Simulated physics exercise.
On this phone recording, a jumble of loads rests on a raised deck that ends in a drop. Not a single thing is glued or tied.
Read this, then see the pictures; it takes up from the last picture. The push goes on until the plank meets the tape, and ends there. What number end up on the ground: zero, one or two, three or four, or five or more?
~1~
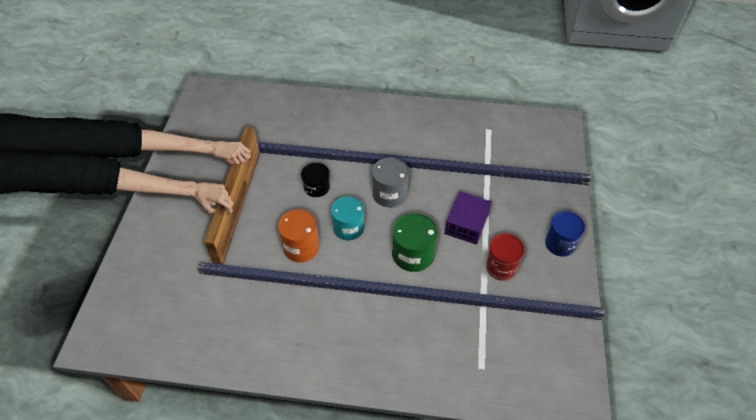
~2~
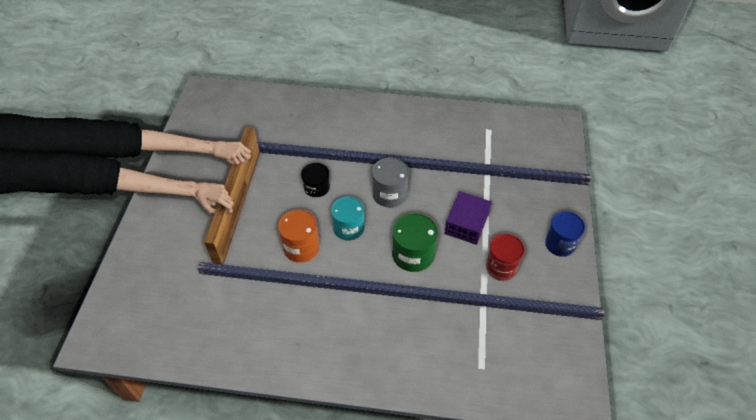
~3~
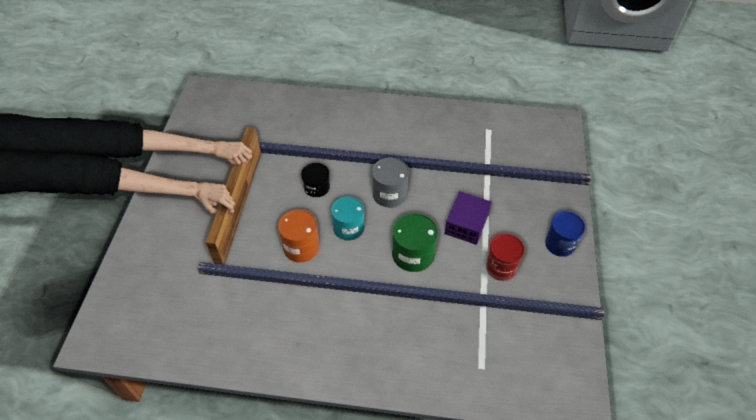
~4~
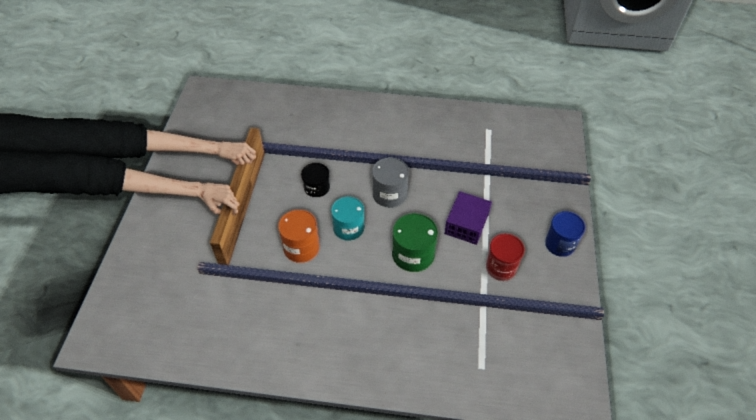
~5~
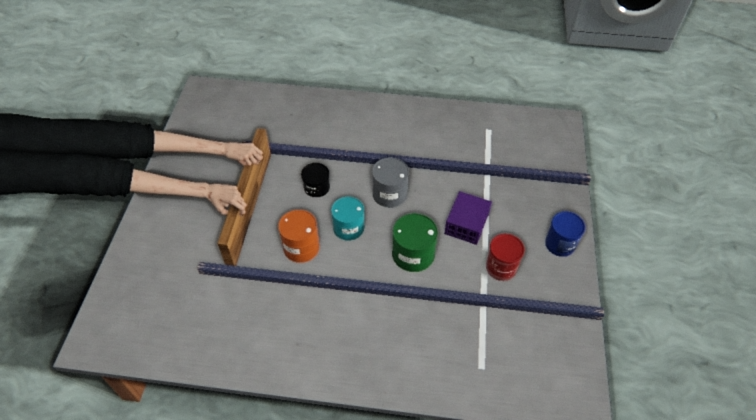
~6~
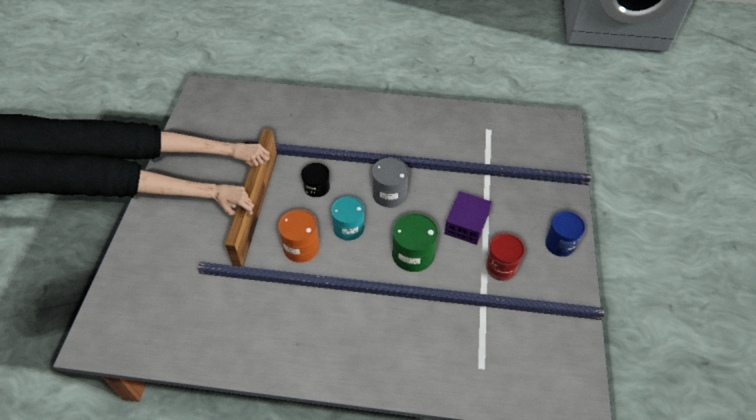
Not one drops off.
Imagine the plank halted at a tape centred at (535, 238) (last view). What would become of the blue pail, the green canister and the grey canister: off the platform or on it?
The blue pail does not stay; as for the green canister, it remains in place; and the grey canister remains in place.
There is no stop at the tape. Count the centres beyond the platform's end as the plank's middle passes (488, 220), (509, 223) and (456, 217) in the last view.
The numbers are 0, 0 and 0.
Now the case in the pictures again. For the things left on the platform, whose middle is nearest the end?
It is the blue pail.
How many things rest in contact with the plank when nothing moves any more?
The count comes out at 3.
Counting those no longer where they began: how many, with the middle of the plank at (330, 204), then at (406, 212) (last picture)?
2 at one spot and 6 at the other.
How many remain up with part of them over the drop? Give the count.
The count would be 0.
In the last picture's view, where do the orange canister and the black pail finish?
In the last picture they sit at about (507, 261) and about (502, 195).
Soon after, none off yet; blue pail at rest near (564, 235); red pail at rest near (504, 258); purple crate at rest near (468, 218).
In the end, the number that fall off is zero.
